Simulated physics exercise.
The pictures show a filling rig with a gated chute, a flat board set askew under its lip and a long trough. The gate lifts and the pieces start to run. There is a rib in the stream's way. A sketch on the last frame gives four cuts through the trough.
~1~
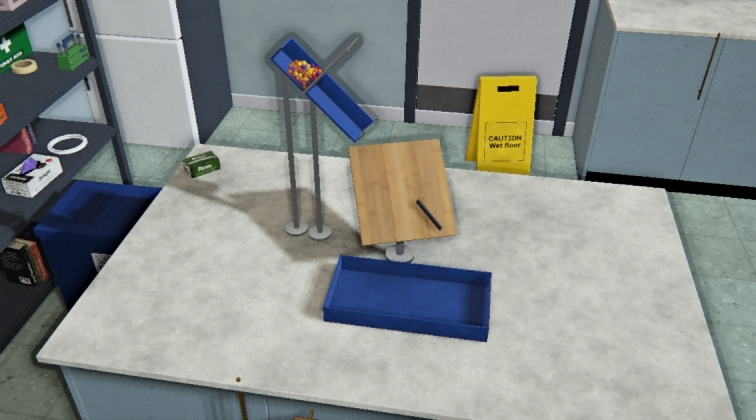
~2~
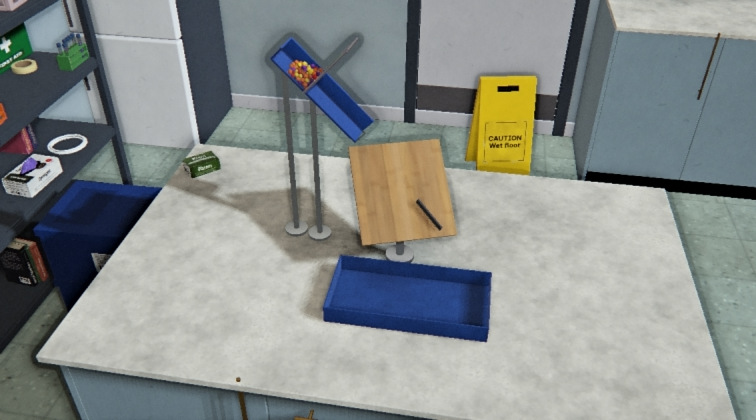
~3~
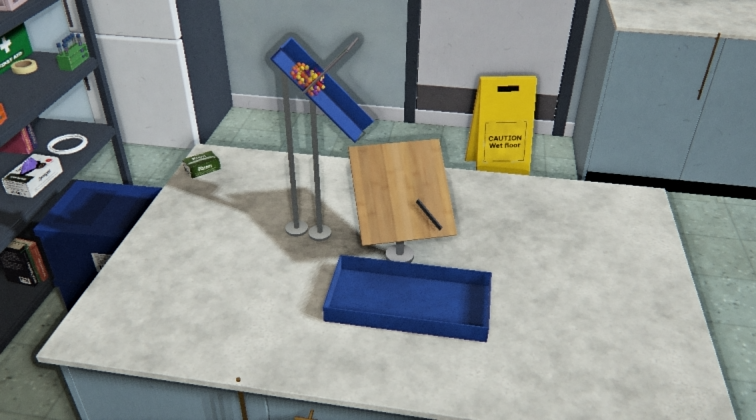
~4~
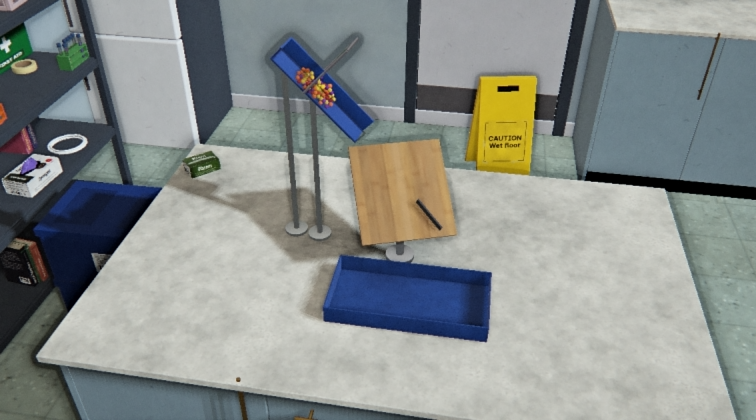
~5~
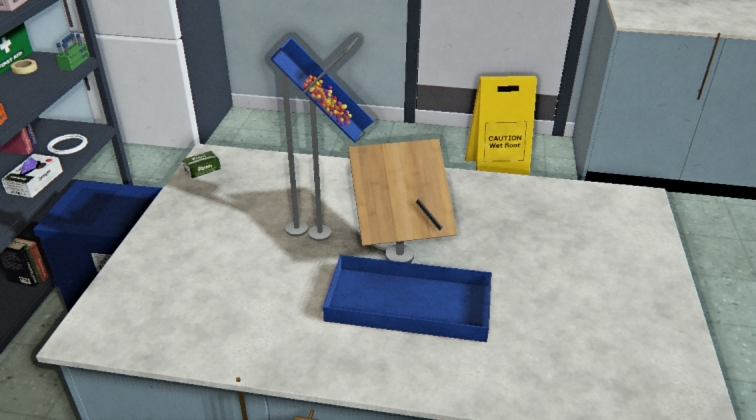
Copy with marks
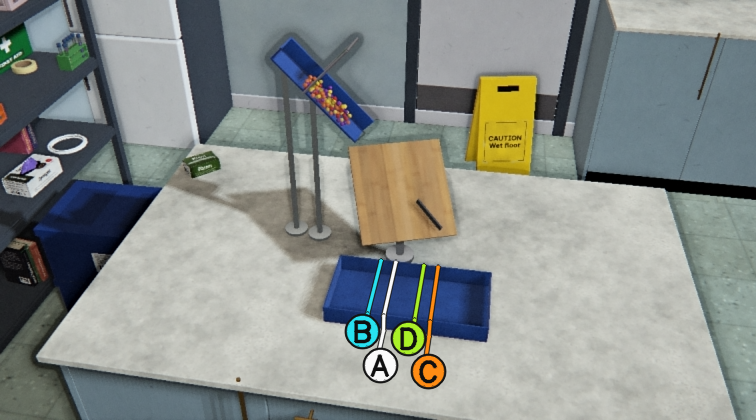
On a pale worktop, a cluster of small multicoloured beads sliding down a raised blue chute above a tilted wooden board.
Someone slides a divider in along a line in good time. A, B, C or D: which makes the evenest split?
C is best.
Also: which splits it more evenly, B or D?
Here it is line D.
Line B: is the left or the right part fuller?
More lands on the right.
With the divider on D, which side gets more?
Right.
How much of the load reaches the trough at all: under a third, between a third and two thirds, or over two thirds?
About that: Between a third and two thirds.
On the marked copy, line A crosses the front rim at (383, 315); line B crosses the front rim at (367, 313); line C crosses the front rim at (430, 321); line D crosses the front rim at (414, 319).
If A is chosen, of what is caught, only a few on the left of the divider, all but a few on the right.
If B is chosen, of what is caught, none at all on the left of the divider, the whole lot on the right.
If C is chosen, of what is caught, close to a third on the left of the divider, close to two thirds on the right.
If D is chosen, of what is caught, a small share on the left of the divider, the bulk on the right.
